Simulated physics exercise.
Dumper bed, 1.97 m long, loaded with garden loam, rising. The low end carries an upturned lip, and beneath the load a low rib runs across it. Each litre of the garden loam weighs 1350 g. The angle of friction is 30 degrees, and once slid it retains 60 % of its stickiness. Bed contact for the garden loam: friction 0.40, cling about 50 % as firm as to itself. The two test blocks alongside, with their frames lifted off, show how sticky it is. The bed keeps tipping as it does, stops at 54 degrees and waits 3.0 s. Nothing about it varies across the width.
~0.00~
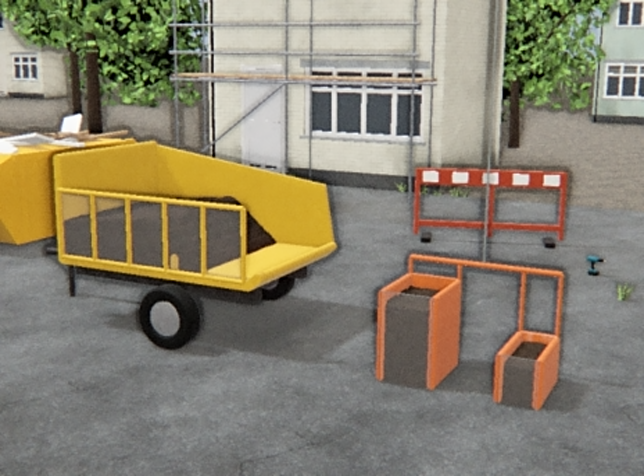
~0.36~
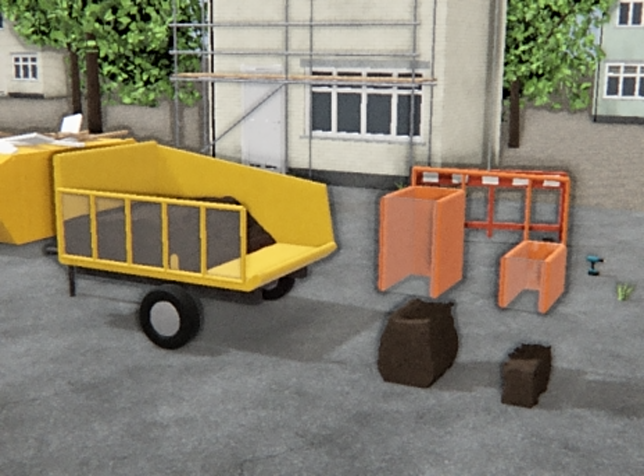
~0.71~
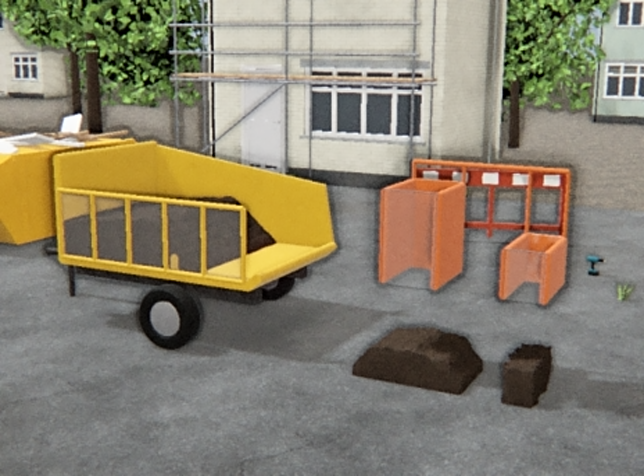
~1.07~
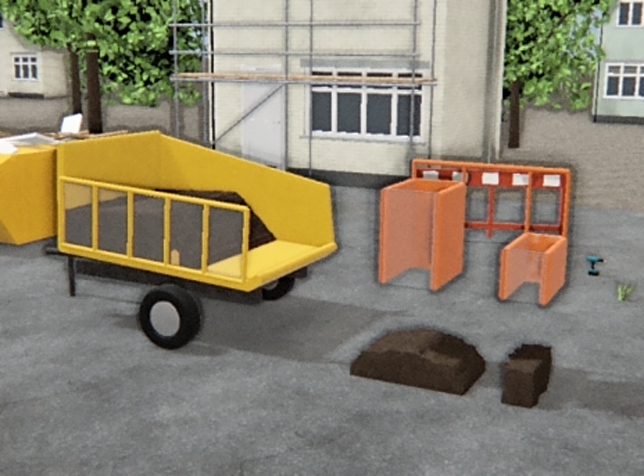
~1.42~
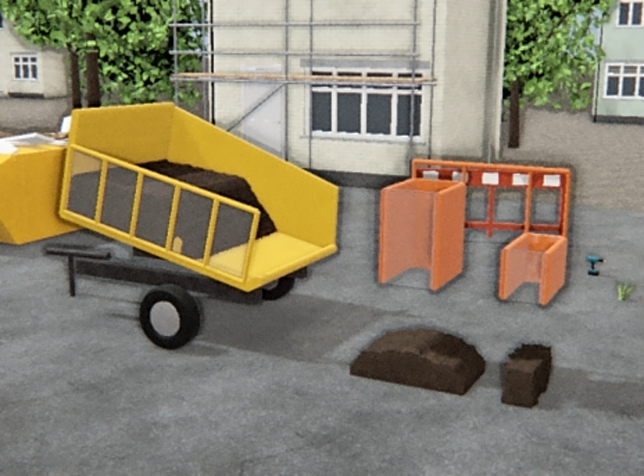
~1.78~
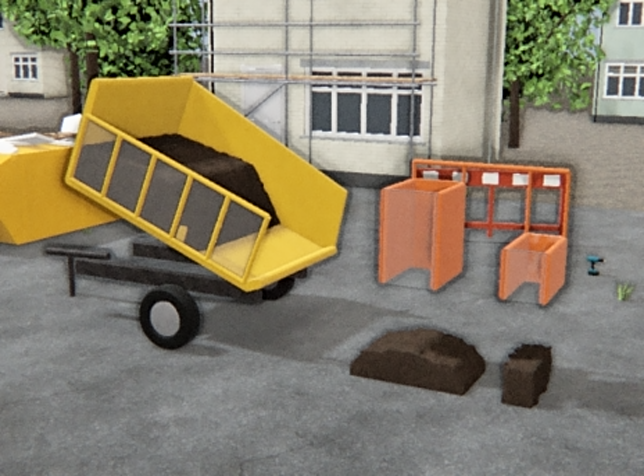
Two orange moulds lift off a pair of dark soil blocks and shift back beside the barrier, and the taller block slumps into a low mound while the smaller one keeps standing. The yellow trailer bed then tilts, its left end rising steadily with dark soil still heaped inside.
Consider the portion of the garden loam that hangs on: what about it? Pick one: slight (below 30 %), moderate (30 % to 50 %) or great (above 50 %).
Slight.
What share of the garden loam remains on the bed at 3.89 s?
Share noted: Around 35 %.
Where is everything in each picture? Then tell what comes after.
In the first frame, top of the high end at (60, 159), tilt 0 degrees; leading edge of the garden loam at (192, 269); blocks stand 63 cm, 30 cm (left to right).
In the second frame, top of the high end at (60, 159), tilt 0 degrees; leading edge of the garden loam at (192, 269); blocks stand 54 cm, 30 cm (left to right).
In the third frame, top of the high end at (60, 159), tilt 0 degrees; leading edge of the garden loam at (192, 269); blocks stand 31 cm, 30 cm (left to right).
In the fourth frame, top of the high end at (64, 147), tilt 3 degrees; leading edge of the garden loam at (192, 266); blocks stand 30 cm, 30 cm (left to right).
In the fifth frame, top of the high end at (78, 115), tilt 13 degrees; leading edge of the garden loam at (194, 256); blocks stand 30 cm, 30 cm (left to right).
In the sixth frame, top of the high end at (98, 86), tilt 22 degrees; leading edge of the garden loam at (197, 247); blocks stand 30 cm, 30 cm (left to right).
After 2.41 s, the tilt is 39 degrees and 100 % is on the bed.
After 3.15 s, the tilt is 54 degrees and 100 % is on the bed.
After 3.89 s, the tilt is 54 degrees and 36 % is on the bed.
After 4.64 s, the tilt is 54 degrees and 22 % is on the bed.
After 6.13 s, at the end, the tilt is 54 degrees and 22 % is on the bed.
